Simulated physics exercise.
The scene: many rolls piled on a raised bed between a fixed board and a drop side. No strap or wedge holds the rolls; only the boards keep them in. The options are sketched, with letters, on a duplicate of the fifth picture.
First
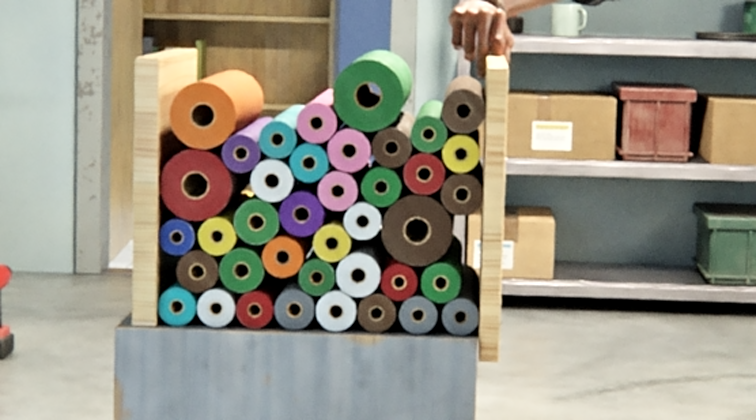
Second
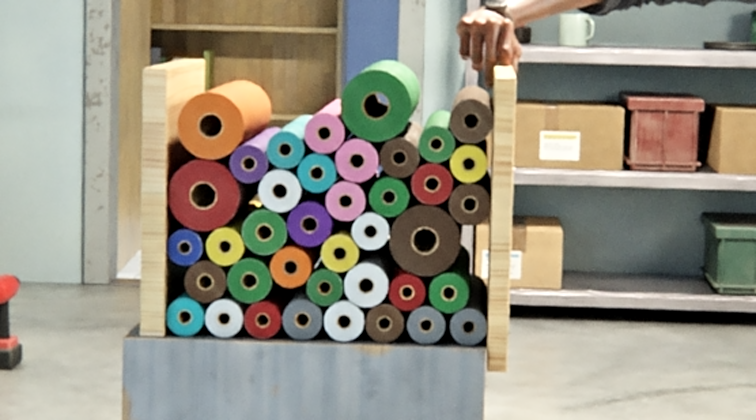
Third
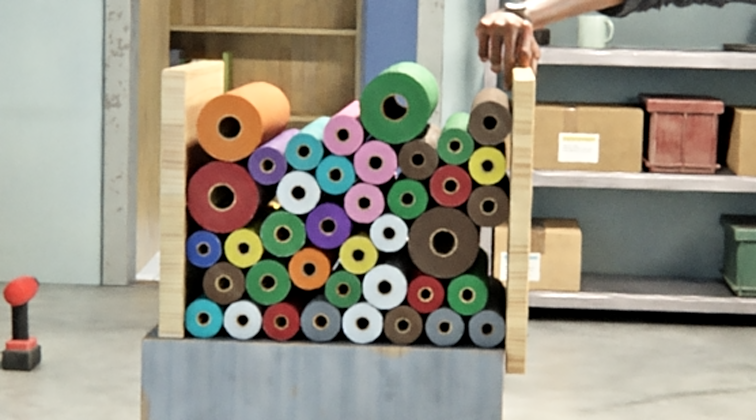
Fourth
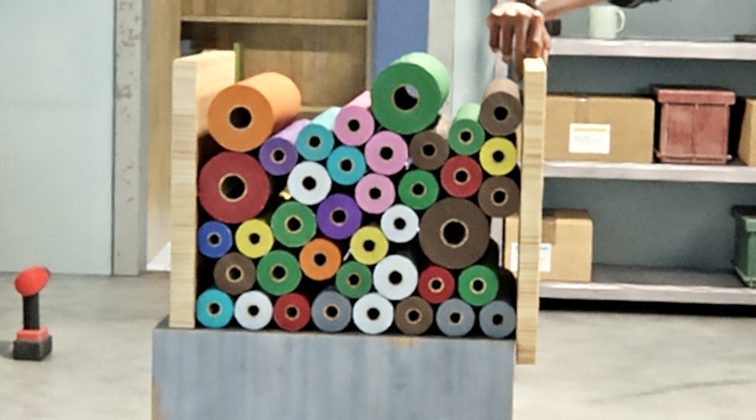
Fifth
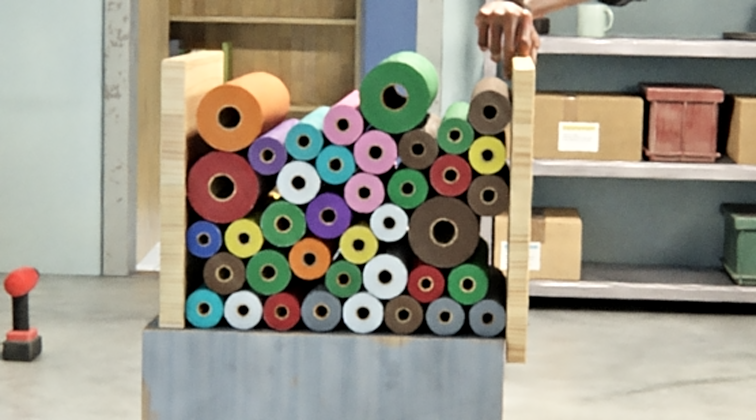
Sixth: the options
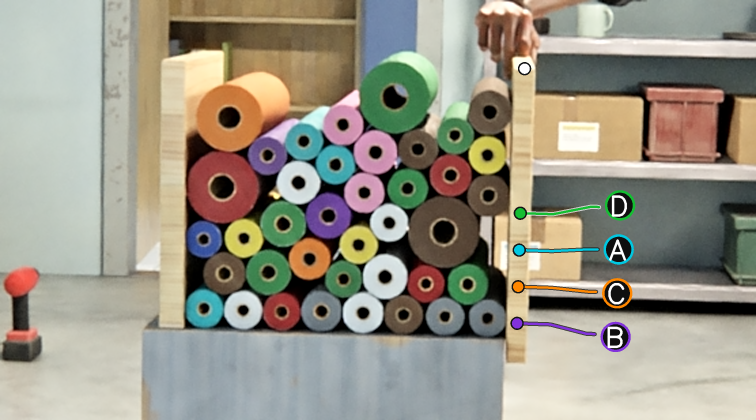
Stacked rolls in many colours sitting between two wooden side boards, a hand resting on the right board as the view shifts slightly.
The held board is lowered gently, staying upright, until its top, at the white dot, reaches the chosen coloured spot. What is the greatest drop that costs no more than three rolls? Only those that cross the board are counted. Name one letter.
The answer is mark D.
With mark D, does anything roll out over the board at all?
Yes, at D.
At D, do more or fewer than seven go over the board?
Fewer than seven.
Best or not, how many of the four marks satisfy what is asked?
One of the four.
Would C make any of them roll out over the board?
At C: Yes.
On the marked copy, A at (519, 250); B at (517, 324); C at (518, 287); D at (520, 213); the white dot at (525, 69).
With D. Early on, top of the board (512, 135).
Further on, top of the board (510, 209).
At the end, top of the board (510, 212), two out over the board.
As for the rest, A more than three out over the board; B more than three out over the board; C more than three out over the board.
